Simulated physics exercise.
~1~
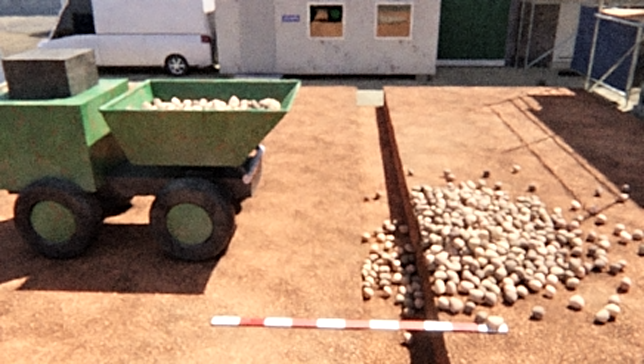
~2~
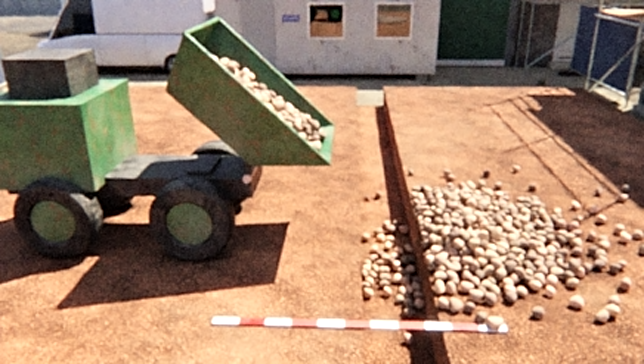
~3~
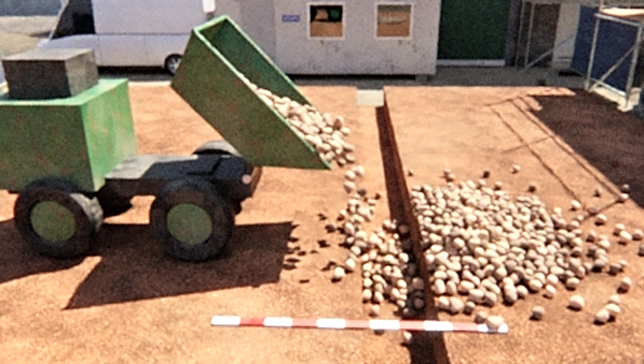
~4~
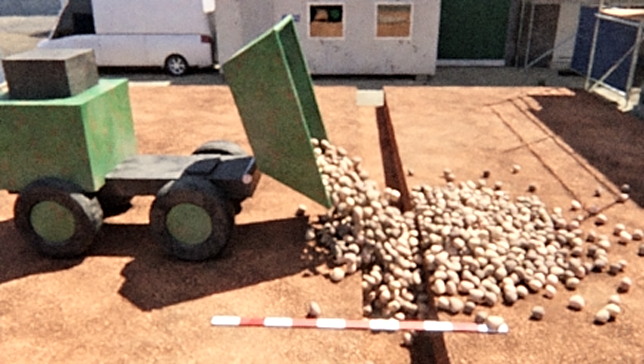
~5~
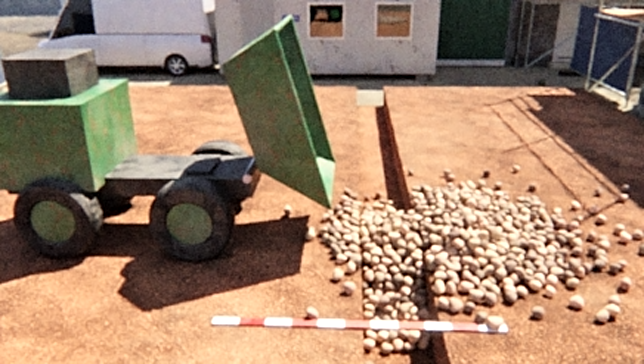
Sunlit dirt yard with a green dumper tipping its skip steeply and emptying pale round stones into a trench beside an earlier pile.
